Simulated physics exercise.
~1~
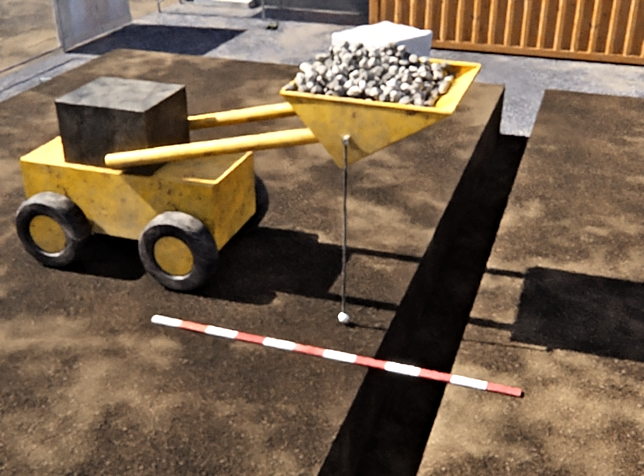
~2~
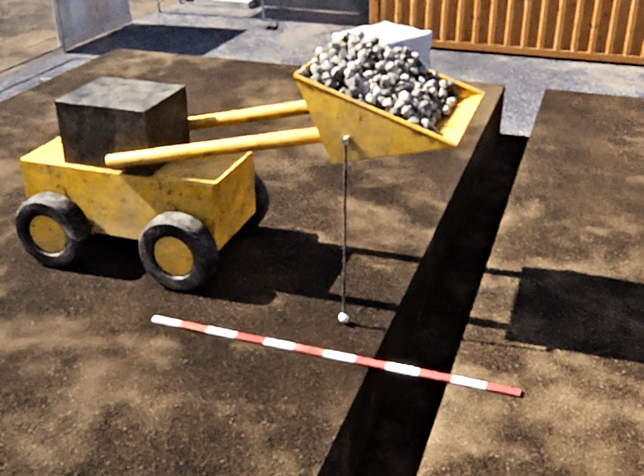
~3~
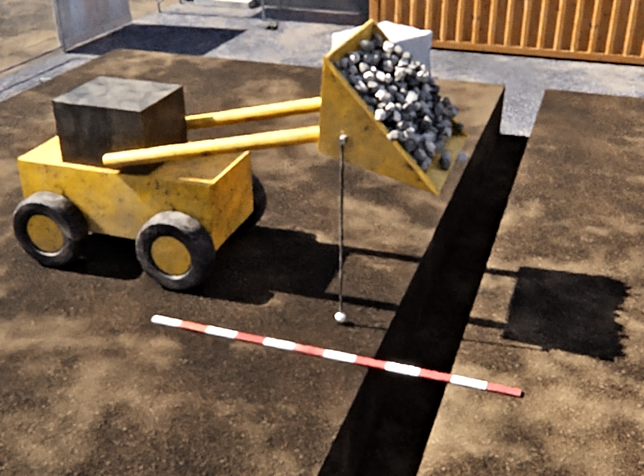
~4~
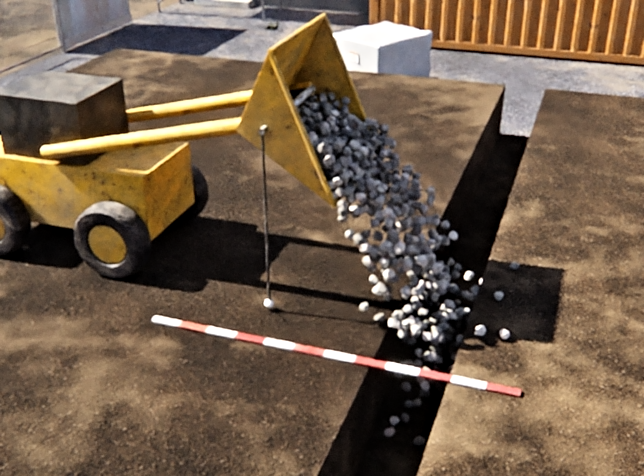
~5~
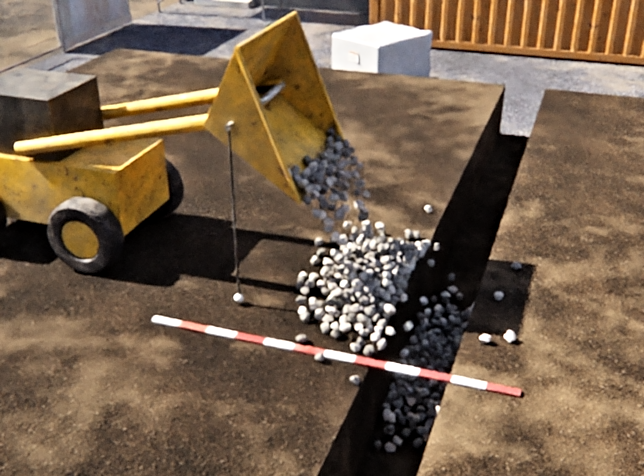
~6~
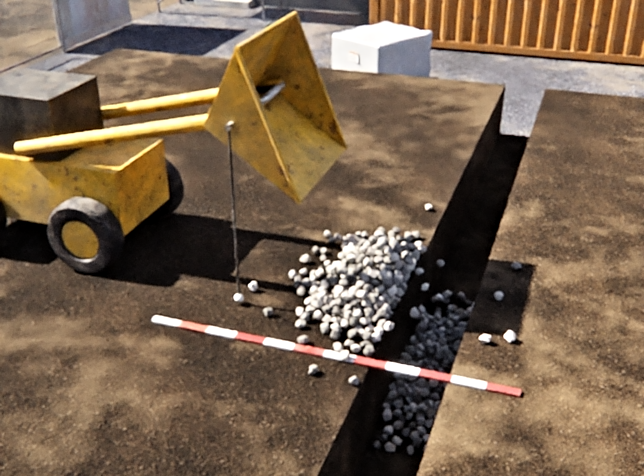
In the video, a yellow loader tips its bucket of grey stones to the right, then rolls back to the left as they pour out beside a dark trench. The emptied bucket stays tilted, with one heap left on the near edge and other stones lying in the trench.
